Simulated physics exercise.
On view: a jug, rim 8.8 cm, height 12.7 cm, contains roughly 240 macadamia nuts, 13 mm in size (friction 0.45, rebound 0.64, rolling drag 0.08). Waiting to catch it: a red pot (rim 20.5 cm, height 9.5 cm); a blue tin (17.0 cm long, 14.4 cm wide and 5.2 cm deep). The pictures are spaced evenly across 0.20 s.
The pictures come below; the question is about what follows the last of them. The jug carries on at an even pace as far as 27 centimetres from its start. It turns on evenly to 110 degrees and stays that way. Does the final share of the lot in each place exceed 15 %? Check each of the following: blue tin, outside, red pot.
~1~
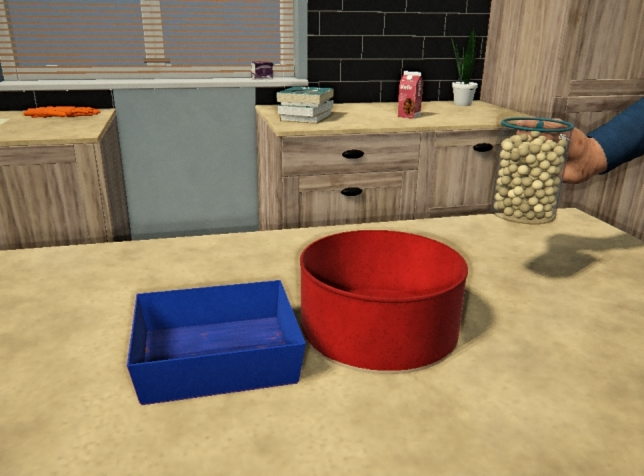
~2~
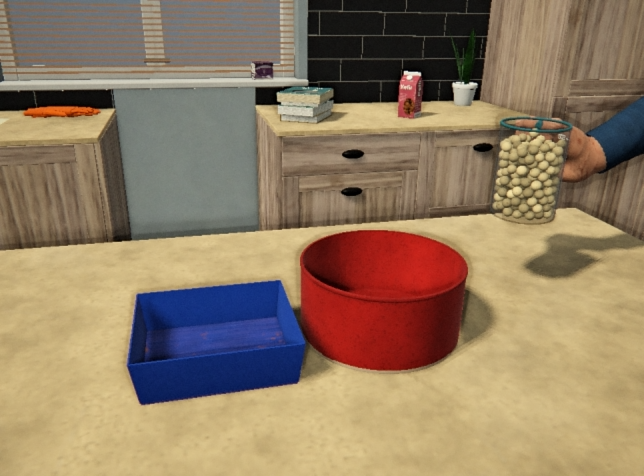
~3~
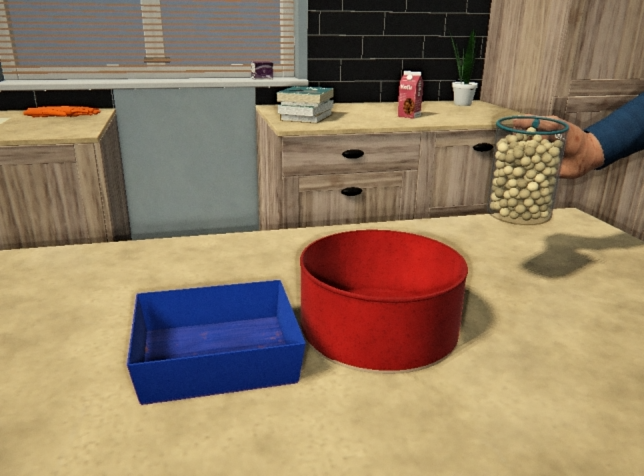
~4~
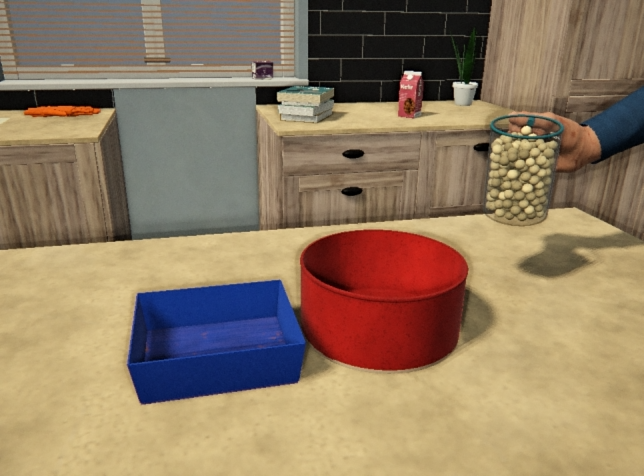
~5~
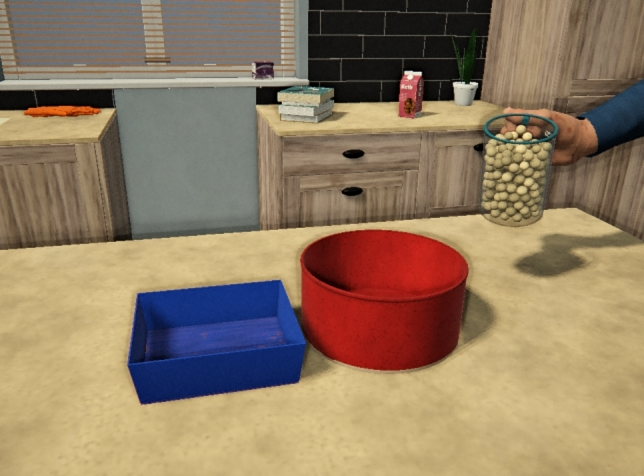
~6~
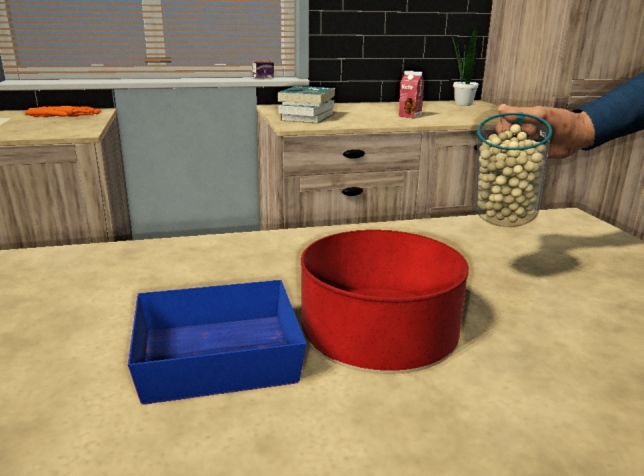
Blue tin: Does not; outside everything: Does not; red pot: Exceeds it.
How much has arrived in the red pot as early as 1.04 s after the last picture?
I'd say close to 70 in a hundred.
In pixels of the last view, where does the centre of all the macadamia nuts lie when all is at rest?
Middle: Approx. (353, 331).
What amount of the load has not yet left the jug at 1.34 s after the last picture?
Load still held: Approx. 10 %.
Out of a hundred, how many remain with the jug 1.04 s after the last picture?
Roughly 30 percent.
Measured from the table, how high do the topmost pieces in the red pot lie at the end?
5.0 cm.
Then, 0.40 s after the last picture, tilt 77 degrees; jug 100 %; middle of all pieces near (456, 176).
Then, 0.74 s after the last picture, tilt 110 degrees; red pot 20 %, jug 75 %; middle of all pieces near (400, 208).
Then, 1.04 s after the last picture, tilt 110 degrees; red pot 70 %, jug 30 %; middle of all pieces near (352, 279).
Then, 1.34 s after the last picture, tilt 110 degrees; red pot 85 %, blue tin 5 %, jug 10 %; middle of all pieces near (349, 312).
In the end, red pot 90 %, blue tin 5 %, jug 0 %, outside 0 %.
